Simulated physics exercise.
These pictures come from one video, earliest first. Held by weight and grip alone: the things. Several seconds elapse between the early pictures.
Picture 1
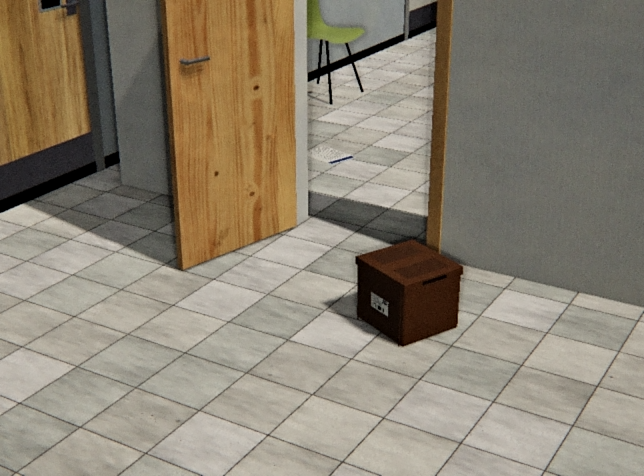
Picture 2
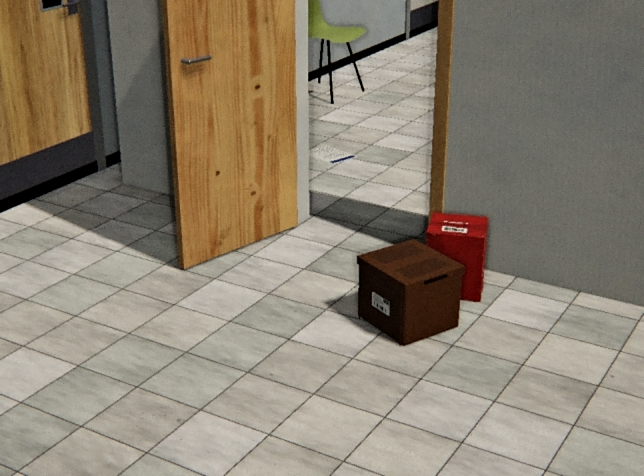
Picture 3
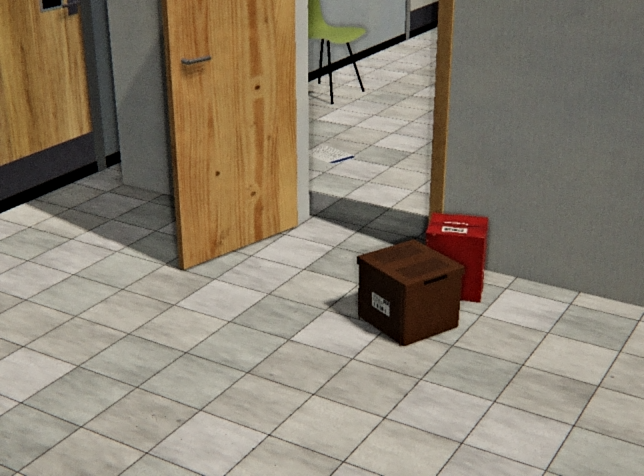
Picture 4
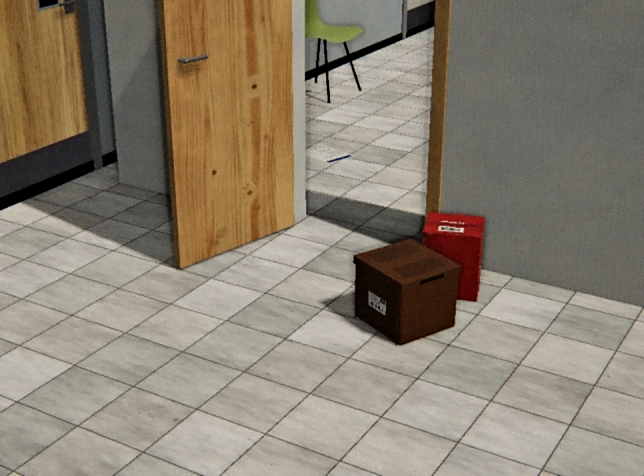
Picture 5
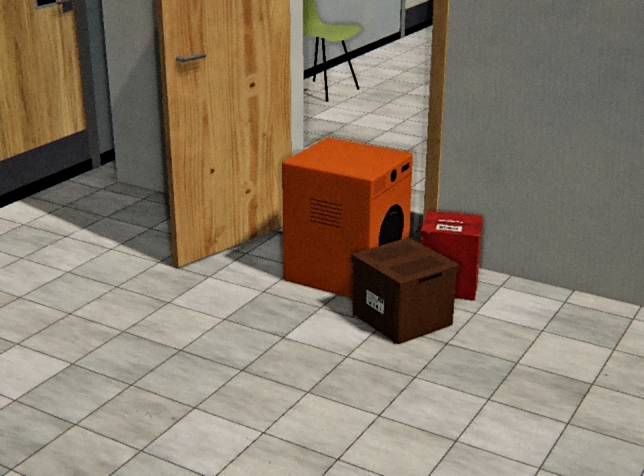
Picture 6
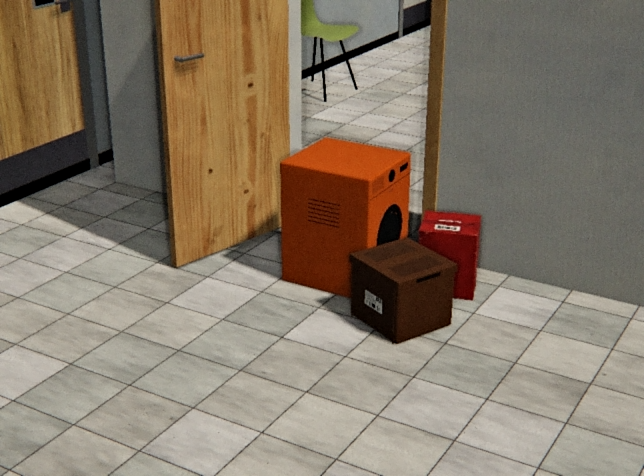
In a tiled doorway, a red box and then an orange appliance appear around a brown tote.
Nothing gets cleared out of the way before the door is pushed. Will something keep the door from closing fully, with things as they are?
Yes, it comes to rest short of the frame.
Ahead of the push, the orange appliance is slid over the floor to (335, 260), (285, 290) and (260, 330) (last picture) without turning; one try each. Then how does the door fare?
The door is obstructed the first time, is obstructed the second time and finishes its swing the third time.
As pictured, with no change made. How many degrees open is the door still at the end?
I'd say it stays open by roughly 60 degrees.
Then, 0.60 s later than the last frame, door at 89°.
Then, 0.90 s later than the last frame, door at 73°.
When it is over, door at 62°; all 3 as before. End places, in pixels of the last picture, orange appliance near (347, 217).
